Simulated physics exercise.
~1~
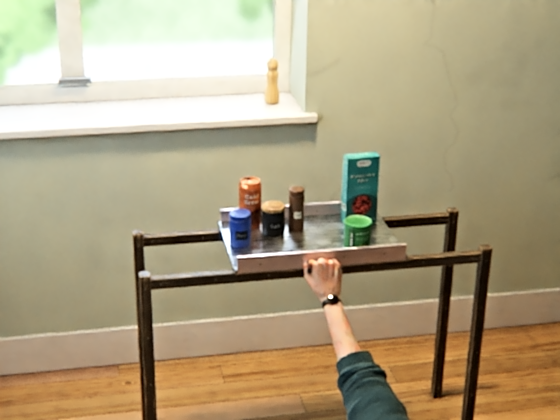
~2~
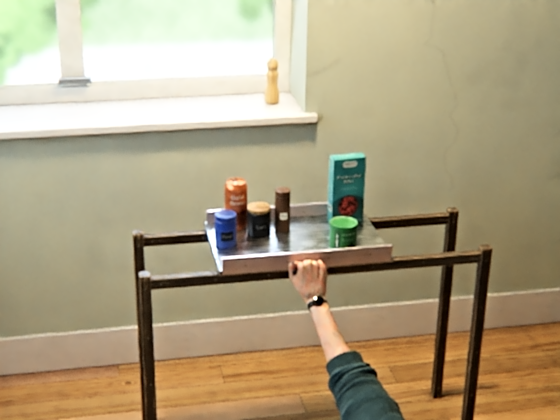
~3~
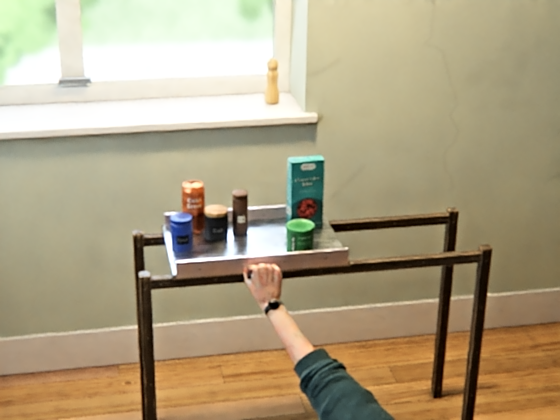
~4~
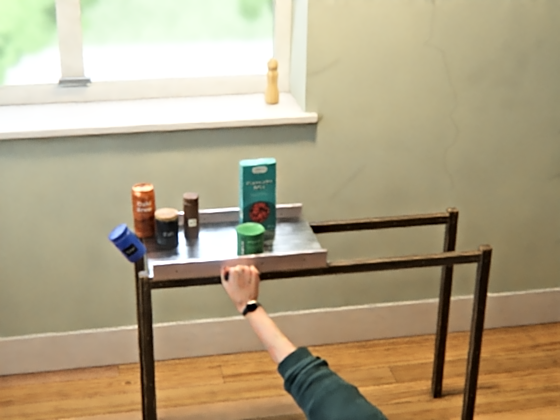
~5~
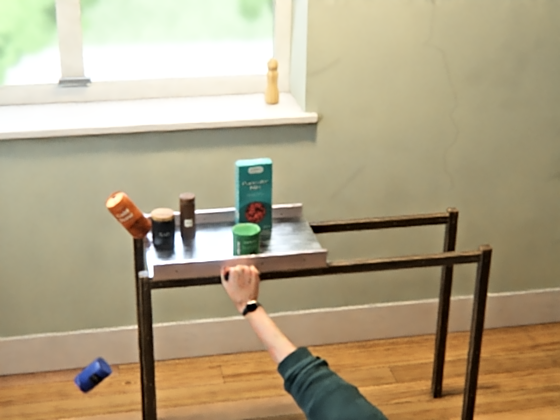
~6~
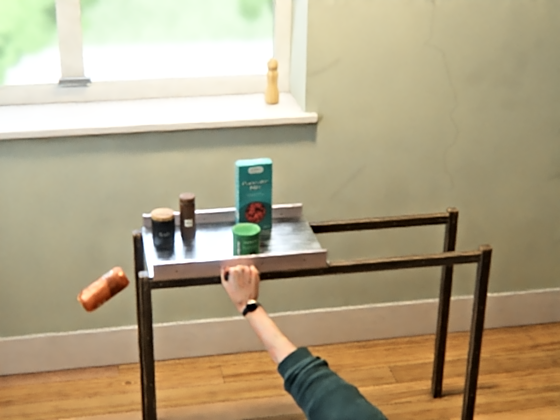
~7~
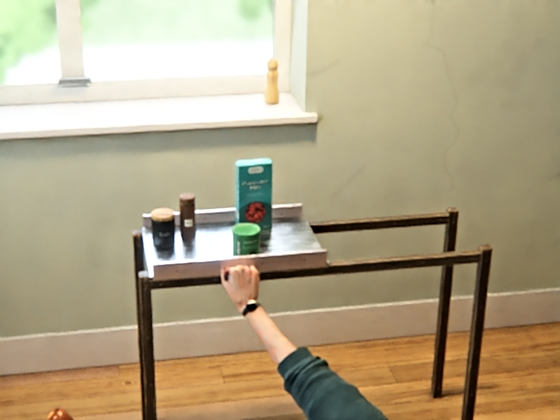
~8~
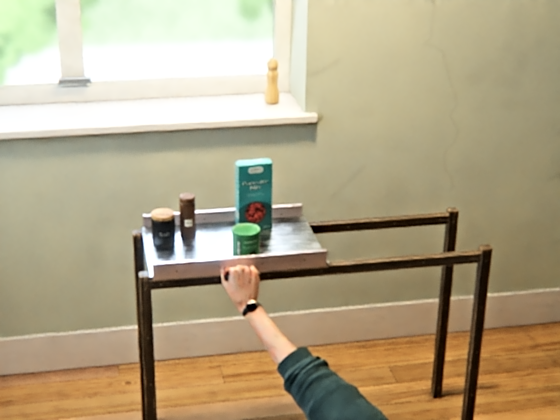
A metal tray holding six containers is pushed left along two dark rails by a hand until it halts at the left end, where the blue jar and then the orange can tip off and fall, leaving the turquoise packet and three others upright on the tray.
